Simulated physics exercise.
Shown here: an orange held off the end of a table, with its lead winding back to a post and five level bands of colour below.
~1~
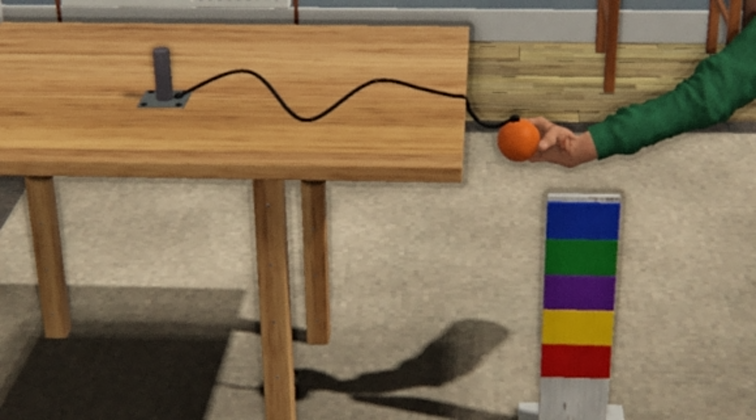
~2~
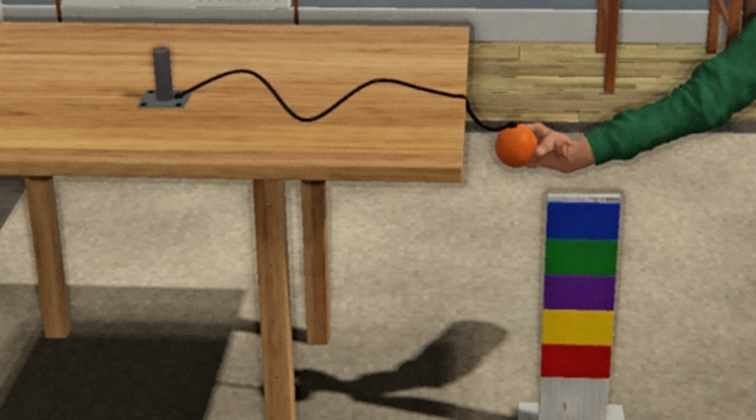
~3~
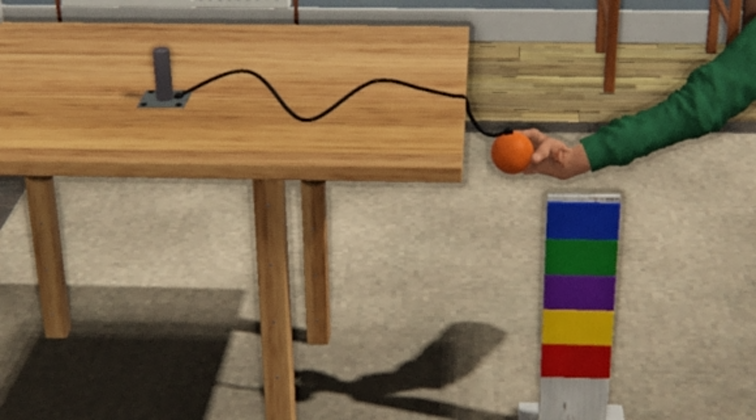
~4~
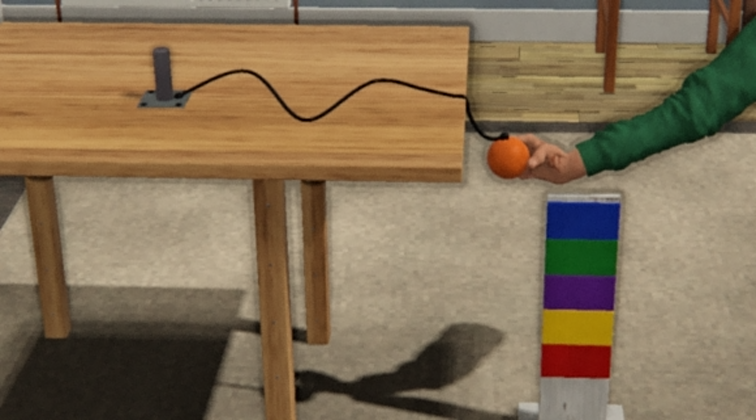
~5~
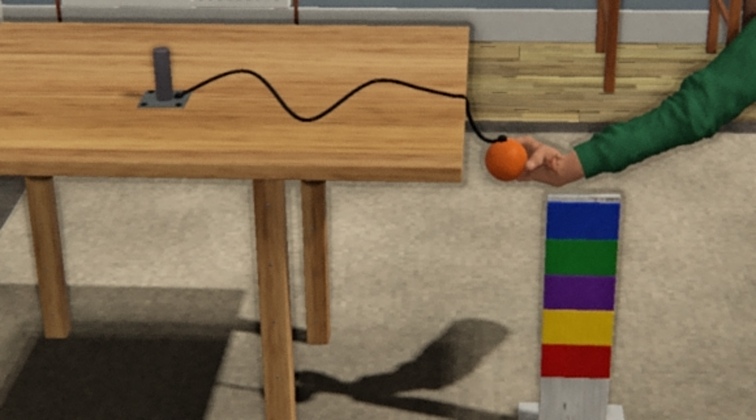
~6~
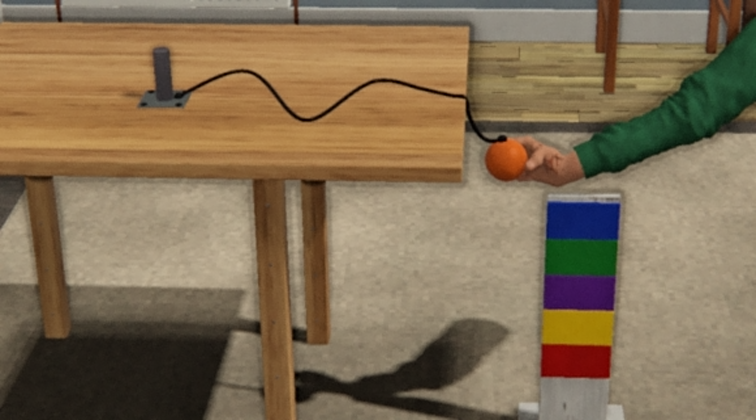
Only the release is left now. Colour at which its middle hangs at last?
The red one.
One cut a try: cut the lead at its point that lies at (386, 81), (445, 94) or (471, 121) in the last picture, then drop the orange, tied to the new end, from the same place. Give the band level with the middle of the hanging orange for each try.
For the first: Blue; for the second: Purple; for the third: Yellow.
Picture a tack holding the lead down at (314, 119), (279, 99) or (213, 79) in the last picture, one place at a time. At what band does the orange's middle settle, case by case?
Result per try, in sequence: Green / purple / yellow.
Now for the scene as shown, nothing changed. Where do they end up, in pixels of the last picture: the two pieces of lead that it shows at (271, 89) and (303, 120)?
Near (340, 97) and (433, 96).
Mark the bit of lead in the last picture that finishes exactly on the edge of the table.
(327, 112), approximately.
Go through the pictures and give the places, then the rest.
Orange (519, 140); blue (583, 222); green (581, 259); purple (579, 294); yellow (578, 329); red (576, 362), in the first picture.
Orange (516, 146); lead through (207, 82) (268, 85) (298, 118) (354, 92) (427, 90), in the second picture.
Orange (512, 153), in the third picture.
Orange (508, 158); lead through (207, 82) (268, 85) (298, 118) (354, 92) (427, 90), in the fourth picture.
Orange (506, 160), in the fifth picture.
Orange (506, 160); lead through (207, 82) (268, 85) (298, 118) (354, 92) (427, 90), in the sixth picture.
Early on, orange near (476, 335); level with yellow.
Midway, orange near (459, 351); level with red.
Finally, orange near (457, 351); level with red. Its centre hangs level with the red band.
